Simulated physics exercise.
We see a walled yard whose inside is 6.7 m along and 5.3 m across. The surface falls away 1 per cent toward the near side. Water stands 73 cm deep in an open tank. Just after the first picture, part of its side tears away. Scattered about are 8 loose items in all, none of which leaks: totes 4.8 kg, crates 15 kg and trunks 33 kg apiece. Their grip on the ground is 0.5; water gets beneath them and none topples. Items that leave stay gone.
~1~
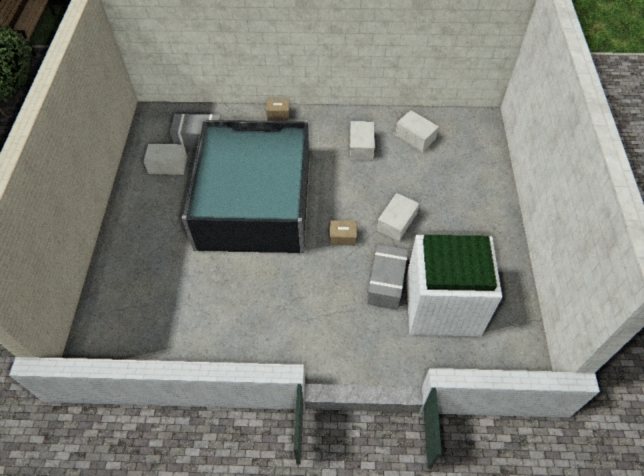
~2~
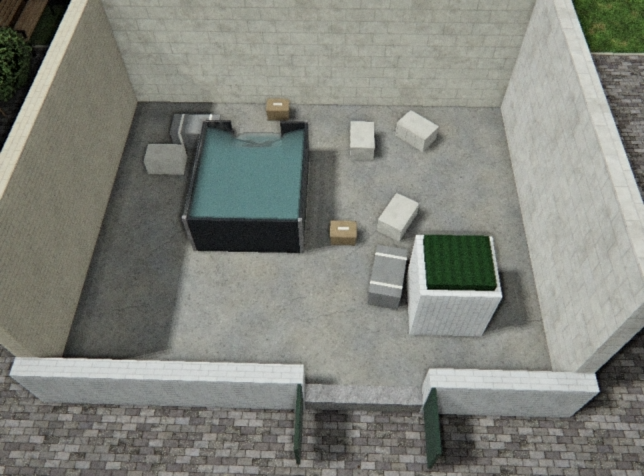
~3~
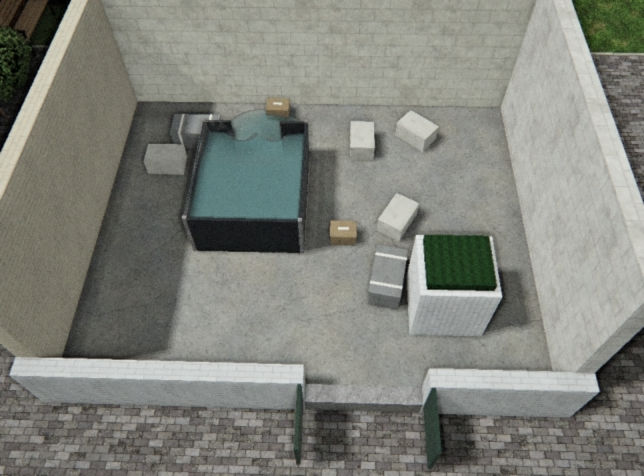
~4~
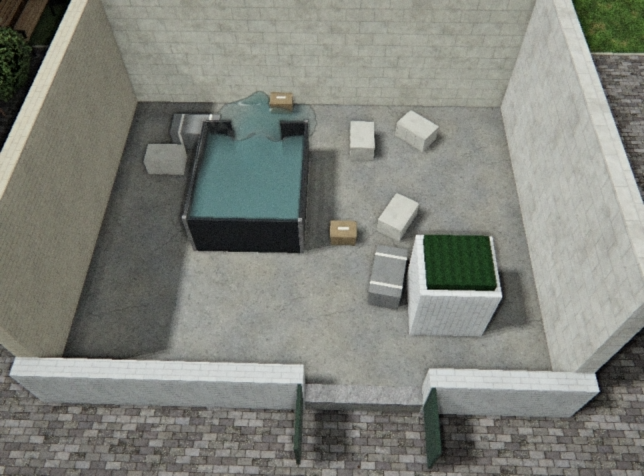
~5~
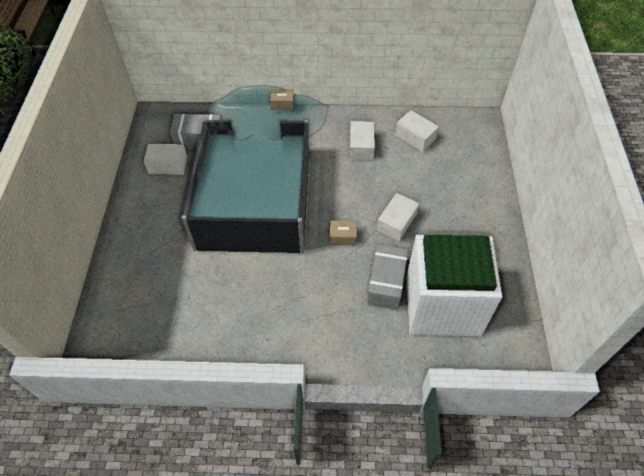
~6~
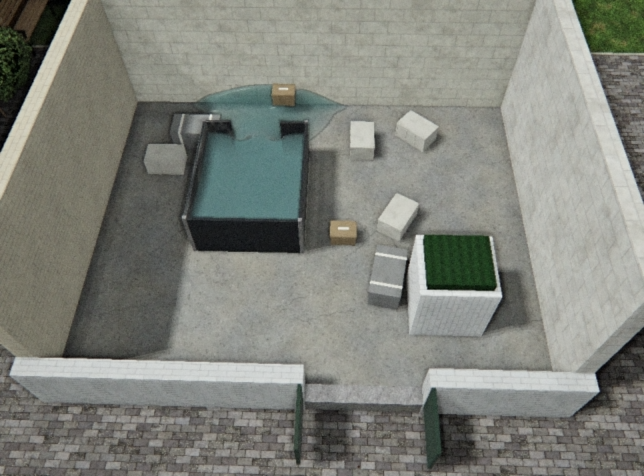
Water pours through a gap in the far side of a dark, open tank inside a pale walled yard scattered with blocks and boxes. It spreads in a widening pool around the small tan box behind the tank, nudging it slightly, then reaches the back wall while the other objects stay still.
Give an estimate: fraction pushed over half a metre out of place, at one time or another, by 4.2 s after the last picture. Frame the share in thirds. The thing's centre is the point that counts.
The count will reach a third but not two thirds.
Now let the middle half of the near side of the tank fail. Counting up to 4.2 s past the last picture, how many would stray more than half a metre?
In that case the number is 0.
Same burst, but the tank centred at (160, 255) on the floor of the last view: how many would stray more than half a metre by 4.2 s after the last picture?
In that case the number is 6.
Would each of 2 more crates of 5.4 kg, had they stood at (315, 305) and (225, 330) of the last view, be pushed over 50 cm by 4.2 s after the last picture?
The first comes out within the limit, the second within the limit.
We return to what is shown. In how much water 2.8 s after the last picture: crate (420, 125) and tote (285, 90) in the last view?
Some 7 cm at the first, some 17 cm at the second.
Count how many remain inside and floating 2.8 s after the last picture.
At that instant the tally stands at 2.
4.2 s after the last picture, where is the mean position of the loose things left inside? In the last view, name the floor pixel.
About (358, 226).
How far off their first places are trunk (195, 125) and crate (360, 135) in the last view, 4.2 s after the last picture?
Distances: 10 cm; 100 cm.
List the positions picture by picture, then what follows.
The first picture shows a tote at (278, 105), on the bottom; a tote at (343, 229) rests on the ground; water covers 3.1 m2; 0 of 8 have shifted.
The second picture shows a tote at (278, 105), on the bottom; a tote at (343, 229) rests on the ground; water covers 3.6 m2; 0 of 8 have shifted.
The third picture shows a tote at (278, 104), on the bottom; a tote at (343, 229), on the bottom; water covers 4.3 m2; 0 of 8 have shifted.
The fourth picture shows a tote at (281, 98) rests on the ground, 16 cm from its start; a tote at (343, 229), on the bottom; 4.9 m2 under water; 1 of 8 have shifted.
The fifth picture shows a tote at (282, 95) floats, 17 cm from its start; a tote at (343, 229), on the bottom; water covers 5.2 m2; 1 of 8 have shifted.
The sixth picture shows a tote at (284, 89), afloat, 18 cm from its start; a tote at (343, 229), on the bottom; 5.4 m2 under water; 1 of 8 have shifted.
Then, 0.4 s after the last picture 0 of 8 are over 50 cm from their spots; 1 afloat.
Then, 1.5 s after the last picture 2 of 8 are over 50 cm from their spots; 1 afloat.
Then, 2.8 s after the last picture 3 of 8 are over 50 cm from their spots; 2 afloat.
Then, 4.2 s after the last picture 4 of 8 are over 50 cm from their spots, and 4 have been at some point; 2 afloat.
